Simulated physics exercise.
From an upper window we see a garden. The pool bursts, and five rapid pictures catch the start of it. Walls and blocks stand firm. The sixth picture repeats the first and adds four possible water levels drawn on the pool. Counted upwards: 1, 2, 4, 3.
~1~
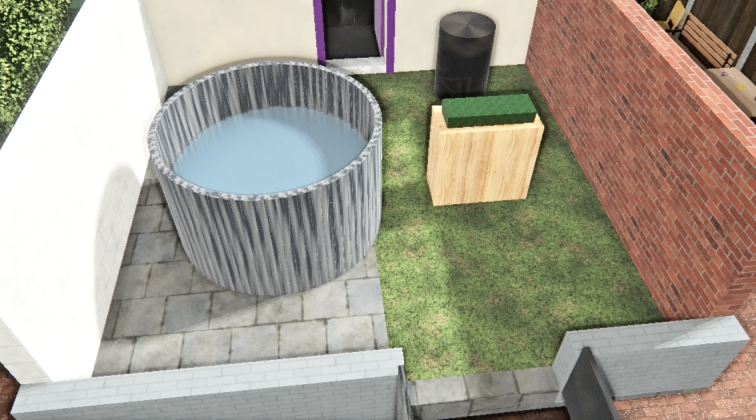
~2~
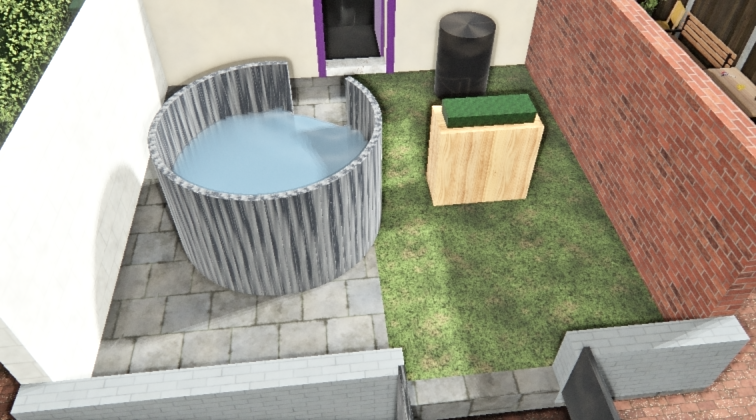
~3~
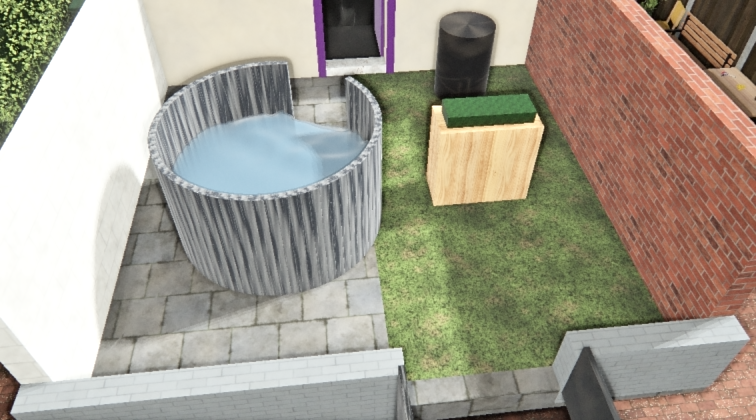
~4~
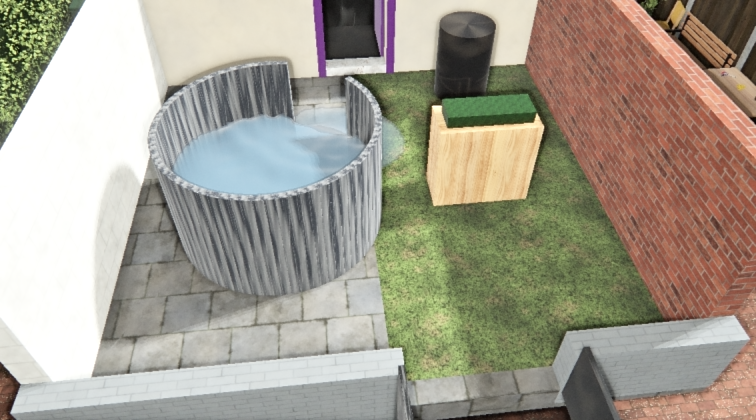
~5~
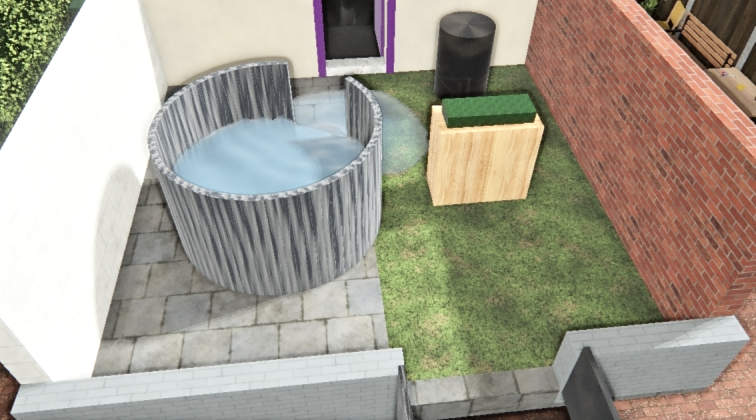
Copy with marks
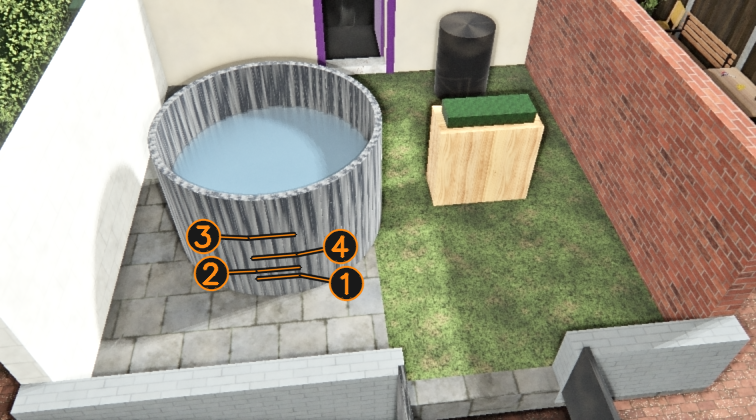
A round grey pool opens at the back and water flows out onto the grass.
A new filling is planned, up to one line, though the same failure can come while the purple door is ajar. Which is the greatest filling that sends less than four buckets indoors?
The answer is mark 2.
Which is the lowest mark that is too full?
4 it is.
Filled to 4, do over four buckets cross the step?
Yes.
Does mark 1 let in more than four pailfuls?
No.
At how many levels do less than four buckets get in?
Two of them.
In orange, 1 at (279, 277); 2 at (277, 269); 3 at (271, 236); 4 at (275, 256); from the bottom up 1, 2, 4, 3.
For mark 1, nothing gets over.
For mark 2, a bucket or two gets in.
For mark 3, dozens of bucketfuls pour in.
For mark 4, about 11 bucketfuls get in.
